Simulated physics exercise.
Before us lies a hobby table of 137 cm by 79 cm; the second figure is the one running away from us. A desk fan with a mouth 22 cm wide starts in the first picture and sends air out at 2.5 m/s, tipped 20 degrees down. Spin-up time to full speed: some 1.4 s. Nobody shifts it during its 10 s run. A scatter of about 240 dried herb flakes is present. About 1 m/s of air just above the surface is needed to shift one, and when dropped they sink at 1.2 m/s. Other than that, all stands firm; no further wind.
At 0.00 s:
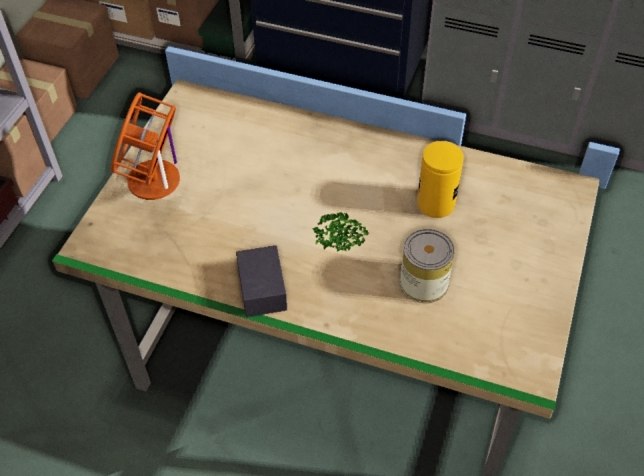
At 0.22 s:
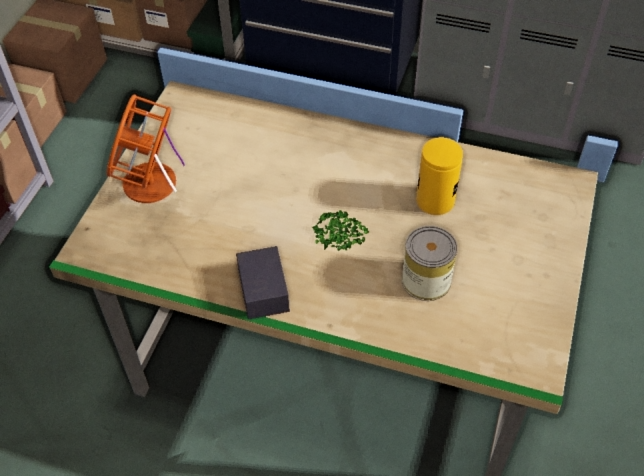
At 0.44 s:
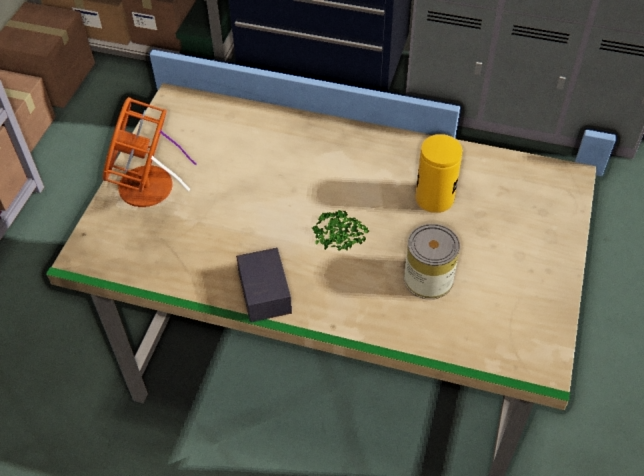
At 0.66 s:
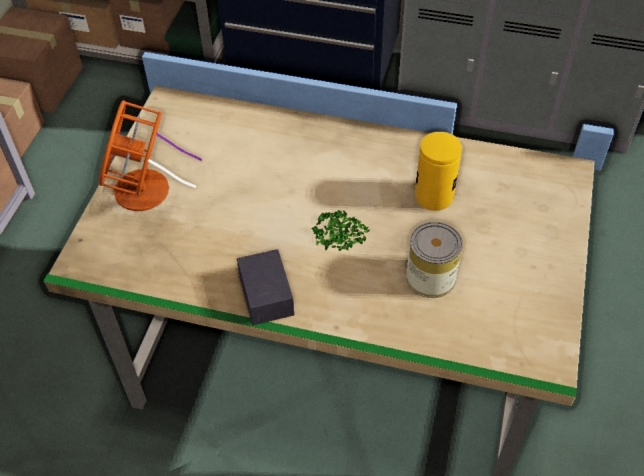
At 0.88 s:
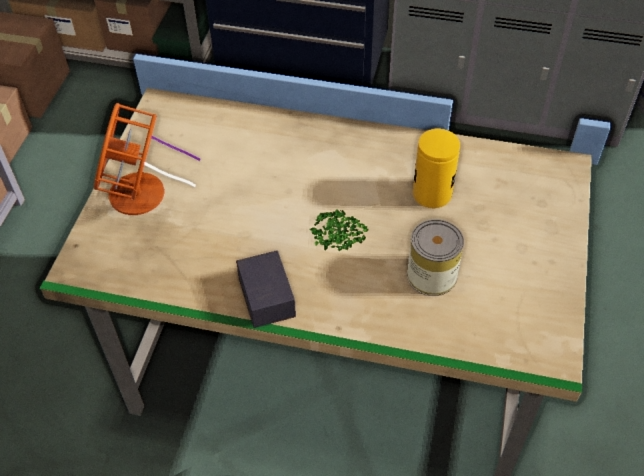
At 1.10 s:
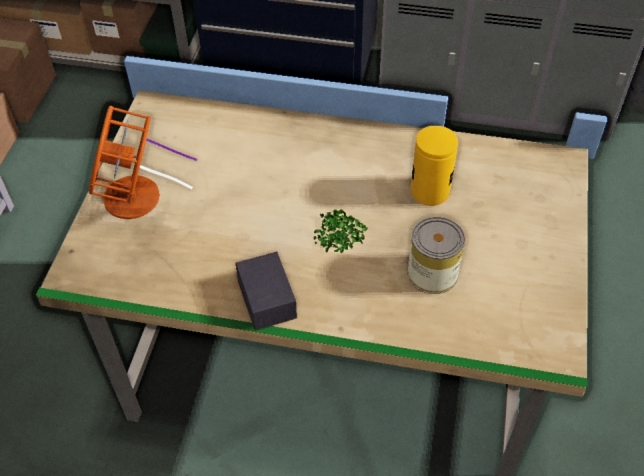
At first, an orange desk fan, a dark block, a yellow container and a tin stand around green flakes on a wooden table. Then two strips on the fan, one purple and one white, swing outward to the right. Finally, the flakes barely shift as the view turns slightly.
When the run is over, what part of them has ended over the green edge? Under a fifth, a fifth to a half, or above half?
It reaches a fifth but never passes half.
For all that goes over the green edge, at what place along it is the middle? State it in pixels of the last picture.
The middle crossing sits close to (501, 373) in the last picture.
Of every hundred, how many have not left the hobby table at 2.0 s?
Some 40 per cent.
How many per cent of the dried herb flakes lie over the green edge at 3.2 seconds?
20 per cent, roughly.
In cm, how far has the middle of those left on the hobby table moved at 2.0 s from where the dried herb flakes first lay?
It comes to near 25 cm.
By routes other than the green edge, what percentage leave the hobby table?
About 50 per cent of them.
After 2.0 s, 17 % are over the green edge; the middle of those still in play is near (424, 256); 30 % have settled or left.
After 3.2 s, 25 % are over the green edge; the middle of those still in play is near (424, 257); 77 % have settled or left.
After 5.5 s, 30 % are over the green edge; the middle of those still in play is near (424, 257); 84 % have settled or left.
After 10.0 s, at the end, 32 % are over the green edge.
